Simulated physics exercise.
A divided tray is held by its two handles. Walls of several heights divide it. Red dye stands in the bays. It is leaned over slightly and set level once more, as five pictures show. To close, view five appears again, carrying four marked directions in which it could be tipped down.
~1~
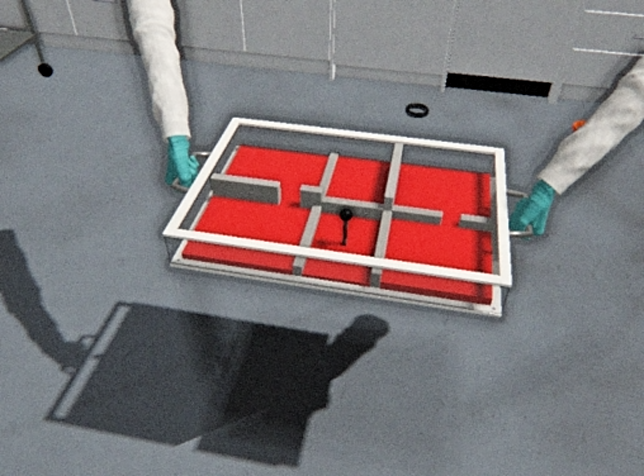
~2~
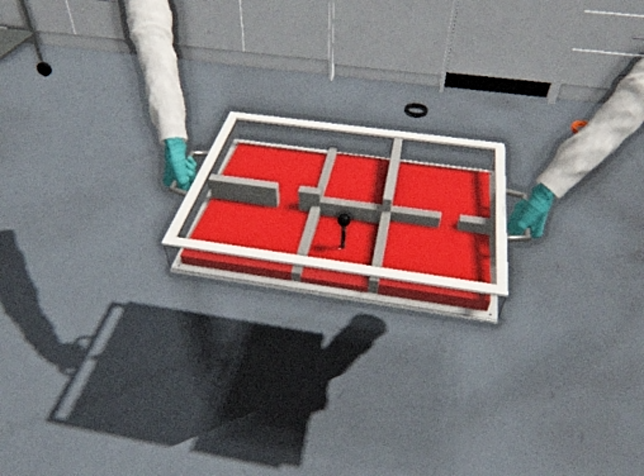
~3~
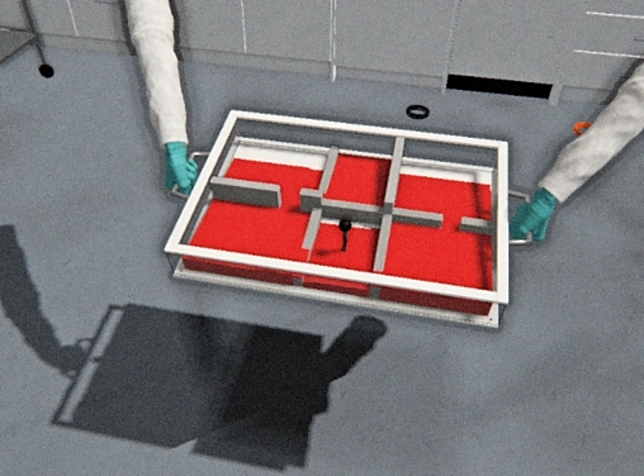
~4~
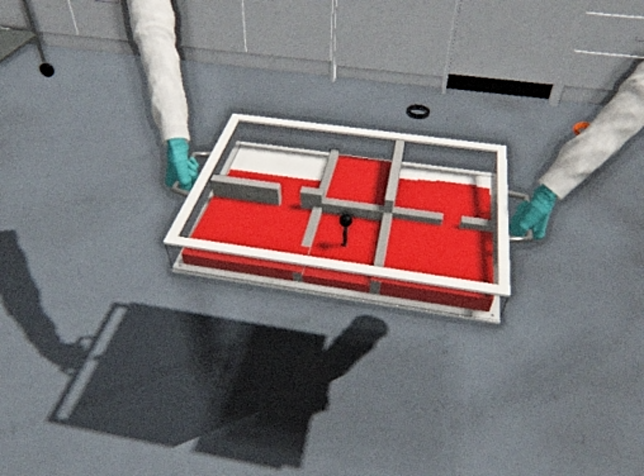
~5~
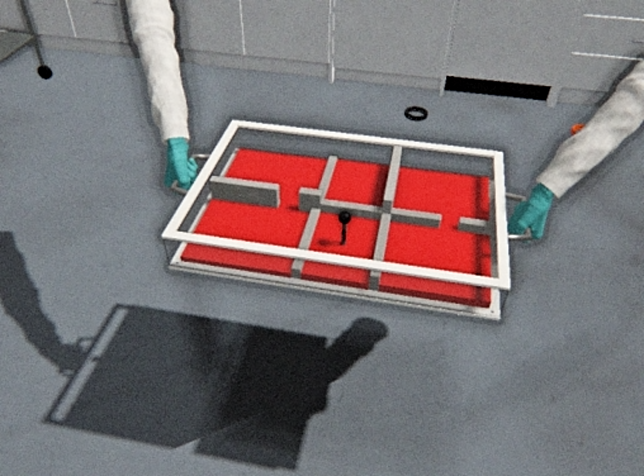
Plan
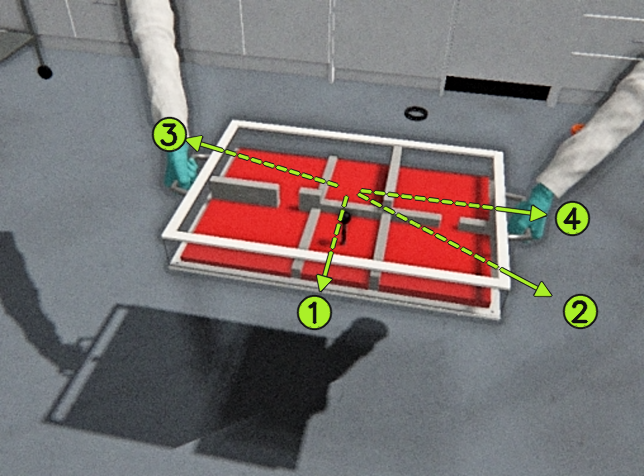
To begin with, two gloved hands hold a level, divided tray of red liquid by its handles. The hands tip it slightly down toward the front, and the red draws away from the back, baring pale floor in some bays. They then ease it back to level, and red covers the back bays again.
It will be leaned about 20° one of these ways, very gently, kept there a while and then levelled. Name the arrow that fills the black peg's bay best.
Go for 1.
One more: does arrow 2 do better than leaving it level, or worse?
Worse.
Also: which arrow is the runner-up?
Here it is arrow 4.
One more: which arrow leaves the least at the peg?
That would be 3.
On the marked copy, 1 ends at (321, 285); 2 ends at (546, 293); 3 ends at (190, 140); 4 ends at (540, 214).
Choosing 1, about 20 % of the liquid ends in the peg's bay; nothing spills.
Choosing 2, about 8 % of the liquid ends in the peg's bay; about 29 % goes over the rim.
Choosing 3, about 4 % of the liquid ends in the peg's bay; nothing spills.
Choosing 4, about 12 % of the liquid ends in the peg's bay; nothing spills.
